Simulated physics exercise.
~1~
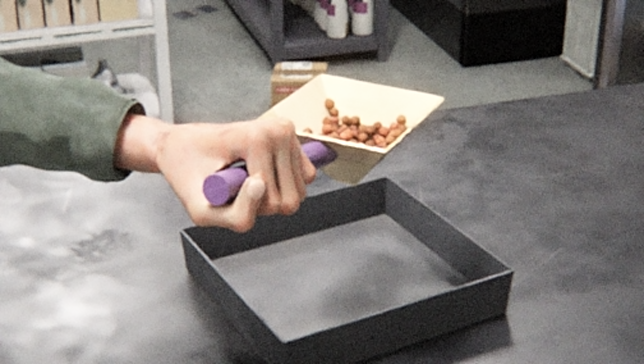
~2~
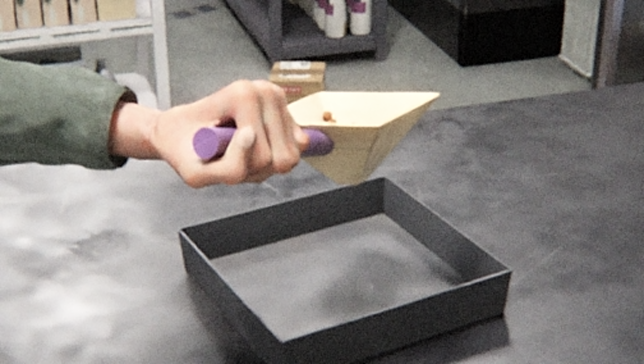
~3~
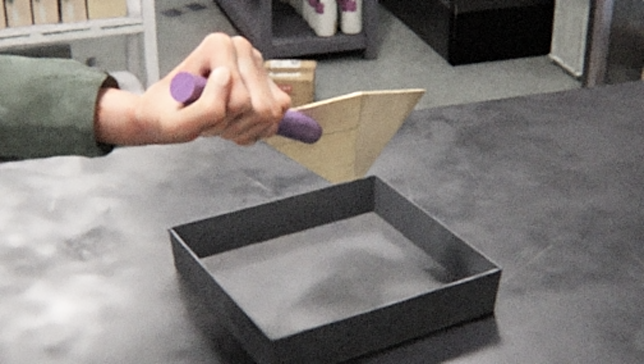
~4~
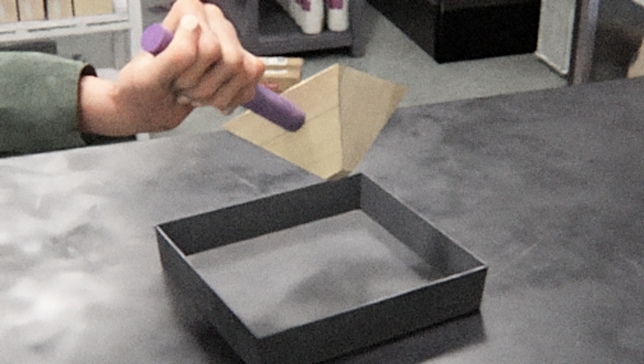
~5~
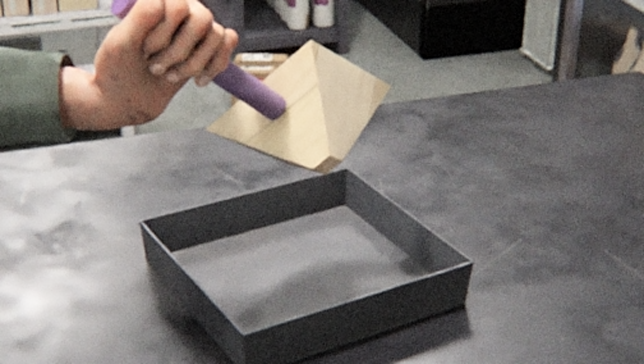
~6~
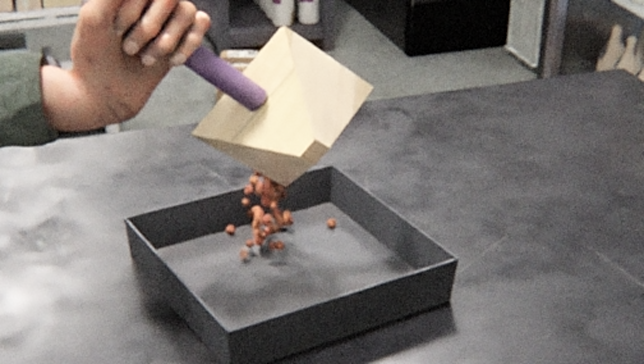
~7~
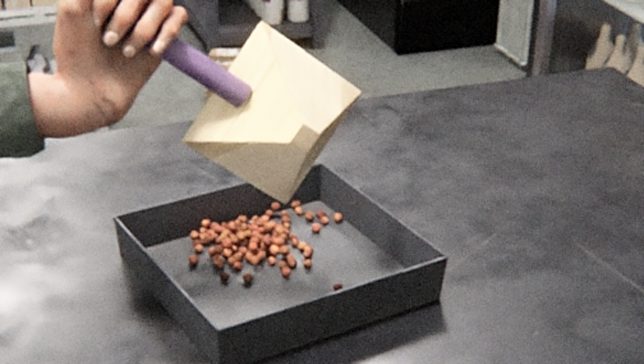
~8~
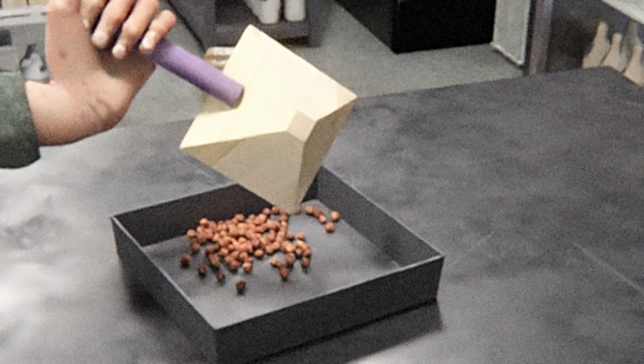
On a dark tabletop, a hand tips a wooden scoop, spilling reddish-brown pellets into a black tray.
